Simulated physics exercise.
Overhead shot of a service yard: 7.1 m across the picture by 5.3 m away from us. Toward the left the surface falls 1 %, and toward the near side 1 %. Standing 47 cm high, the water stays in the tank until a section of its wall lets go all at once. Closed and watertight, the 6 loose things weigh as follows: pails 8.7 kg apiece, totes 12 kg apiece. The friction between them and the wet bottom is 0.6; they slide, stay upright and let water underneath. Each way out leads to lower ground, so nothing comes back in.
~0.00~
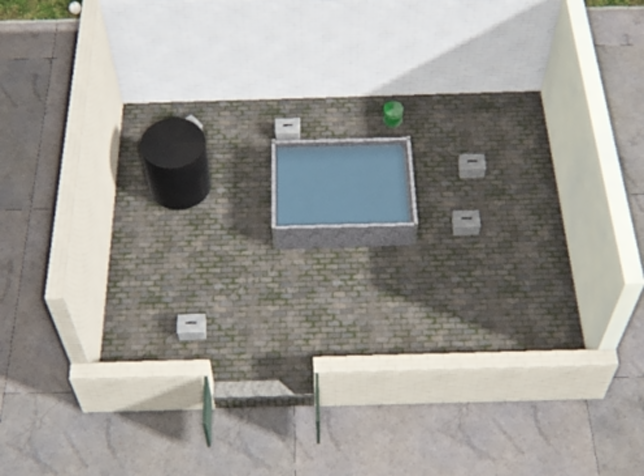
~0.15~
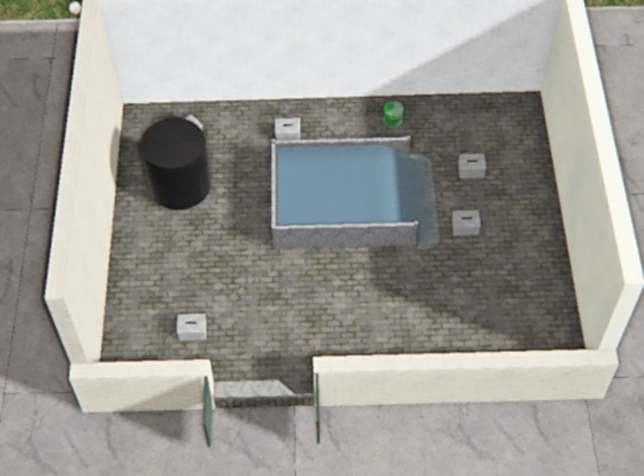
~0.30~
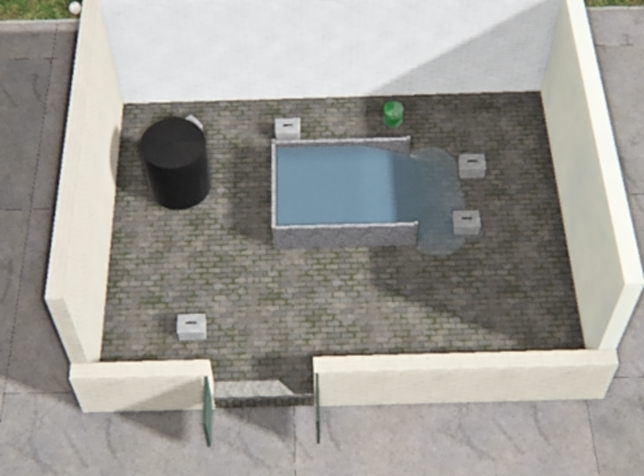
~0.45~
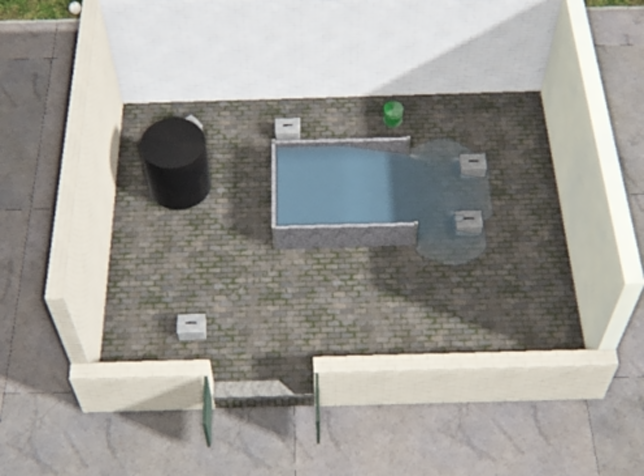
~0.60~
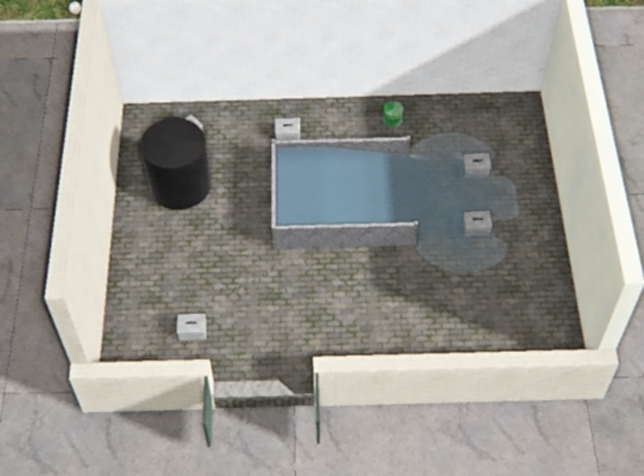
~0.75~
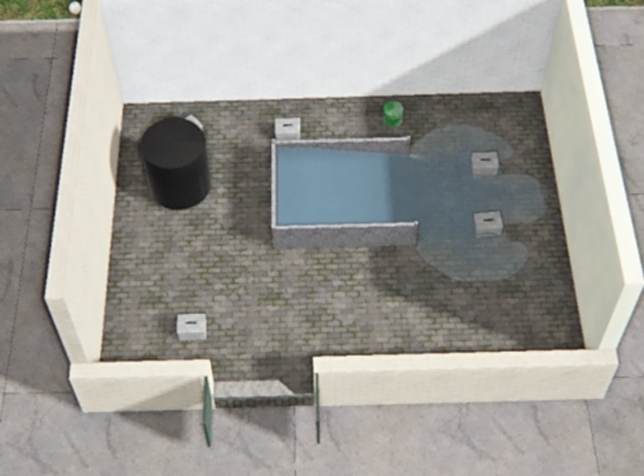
Walled paved yard with a raised pool opening on its right side, water spreading across the paving and nudging two pale boxes.
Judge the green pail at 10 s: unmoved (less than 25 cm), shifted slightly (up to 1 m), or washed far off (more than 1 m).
Expect a moderate change in position.
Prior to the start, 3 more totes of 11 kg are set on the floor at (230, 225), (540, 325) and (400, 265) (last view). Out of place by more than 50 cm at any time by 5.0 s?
Going one by one: Not far enough, too far, not far enough.
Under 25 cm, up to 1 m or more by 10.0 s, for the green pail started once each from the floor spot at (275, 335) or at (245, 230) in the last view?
I'd say it does not really move on the first try and it does not really move on the second.
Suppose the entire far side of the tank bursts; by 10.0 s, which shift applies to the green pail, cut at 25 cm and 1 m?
The green pail simply gets swept away.
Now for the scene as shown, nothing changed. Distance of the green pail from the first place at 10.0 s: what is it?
Around 60 cm from the start.
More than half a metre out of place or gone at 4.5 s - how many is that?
3.
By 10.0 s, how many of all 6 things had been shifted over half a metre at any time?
I make it 3.
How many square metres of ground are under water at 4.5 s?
At that time the wet patch spans about 23 m2.
After 2.0 s the green pail is near (394, 108), 0.0 m from its start, aground; 0 of 6 are out; 2 afloat.
After 4.5 s the green pail is near (361, 117), 0.6 m from its start, aground; 0 of 6 are out; 0 afloat.
After 7.0 s the green pail is near (355, 119), 0.7 m from its start, aground; 0 of 6 are out; 0 afloat.
After 10.0 s the green pail is near (355, 119), 0.7 m from its start, aground; 0 of 6 are out; 0 afloat.
